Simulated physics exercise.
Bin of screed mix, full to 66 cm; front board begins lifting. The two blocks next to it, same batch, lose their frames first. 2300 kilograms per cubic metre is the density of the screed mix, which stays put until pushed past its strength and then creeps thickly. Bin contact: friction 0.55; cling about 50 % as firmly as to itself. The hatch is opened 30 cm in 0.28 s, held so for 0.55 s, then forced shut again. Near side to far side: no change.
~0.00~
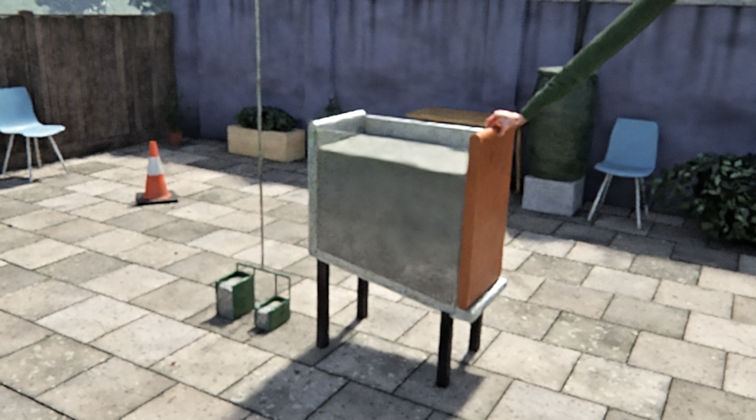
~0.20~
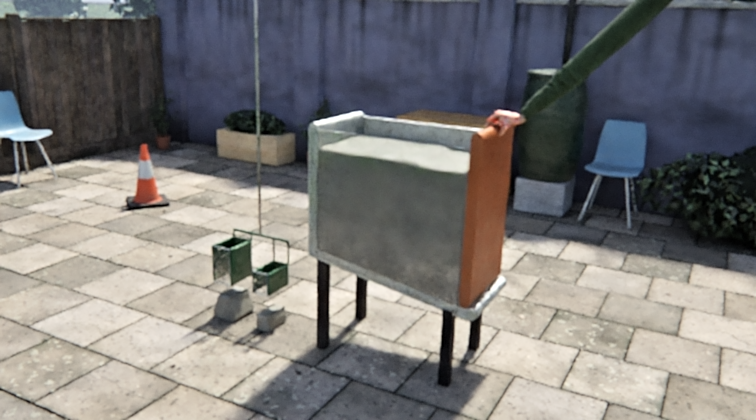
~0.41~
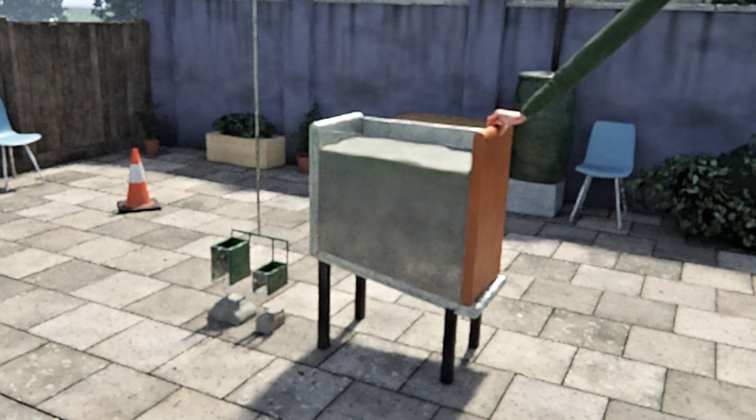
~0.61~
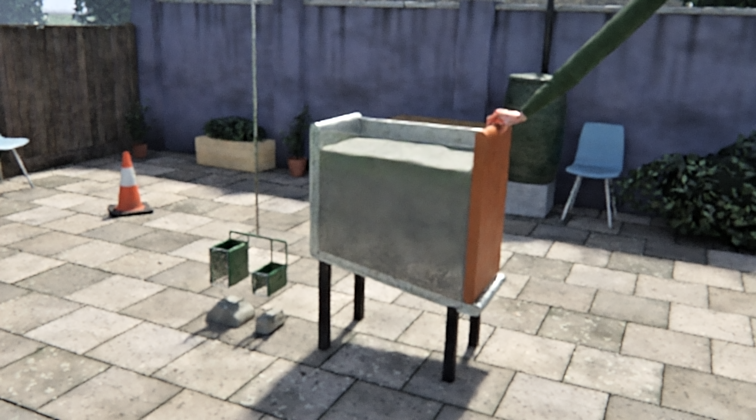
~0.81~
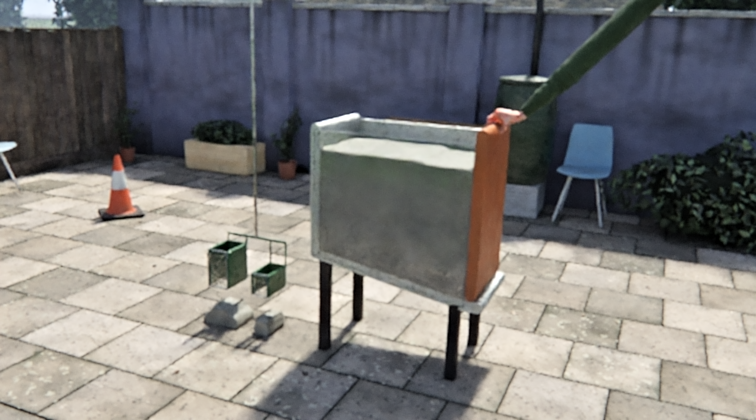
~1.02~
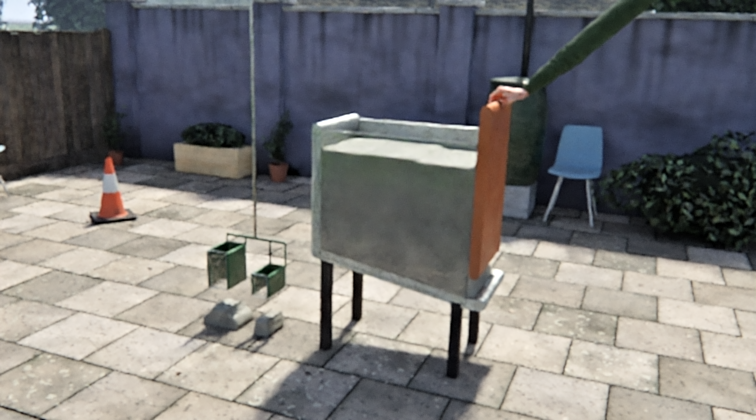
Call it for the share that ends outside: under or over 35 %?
Call: Over.
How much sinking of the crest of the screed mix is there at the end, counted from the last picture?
About 24 cm.
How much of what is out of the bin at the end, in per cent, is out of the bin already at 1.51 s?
40 per cent.
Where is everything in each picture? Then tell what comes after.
In the first picture, top of the hatch at (475, 140), not yet moved; top of the screed mix at (335, 151); blocks stand 19 cm, 10 cm (left to right).
In the second picture, top of the hatch at (477, 139), not yet moved; top of the screed mix at (336, 152); blocks stand 14 cm, 9.4 cm (left to right).
In the third picture, top of the hatch at (479, 138), not yet moved; top of the screed mix at (337, 152); blocks stand 11 cm, 9.0 cm (left to right).
In the fourth picture, top of the hatch at (481, 137), not yet moved; top of the screed mix at (338, 152); blocks stand 11 cm, 8.8 cm (left to right).
In the fifth picture, top of the hatch at (482, 136), not yet moved; top of the screed mix at (339, 152); blocks stand 11 cm, 8.7 cm (left to right).
In the sixth picture, top of the hatch at (486, 112), moved 10.0 cm; top of the screed mix at (354, 153); blocks stand 11 cm, 8.7 cm (left to right).
After 1.24 s, the hatch is 30 cm open and 5 % is out.
After 1.51 s, the hatch is 30 cm open and 22 % is out.
After 1.77 s, the hatch is 29 cm open and 38 % is out.
After 2.03 s, the hatch is 7.8 cm open and 49 % is out.
After 2.50 s, at the end, the hatch is shut and 50 % is out.
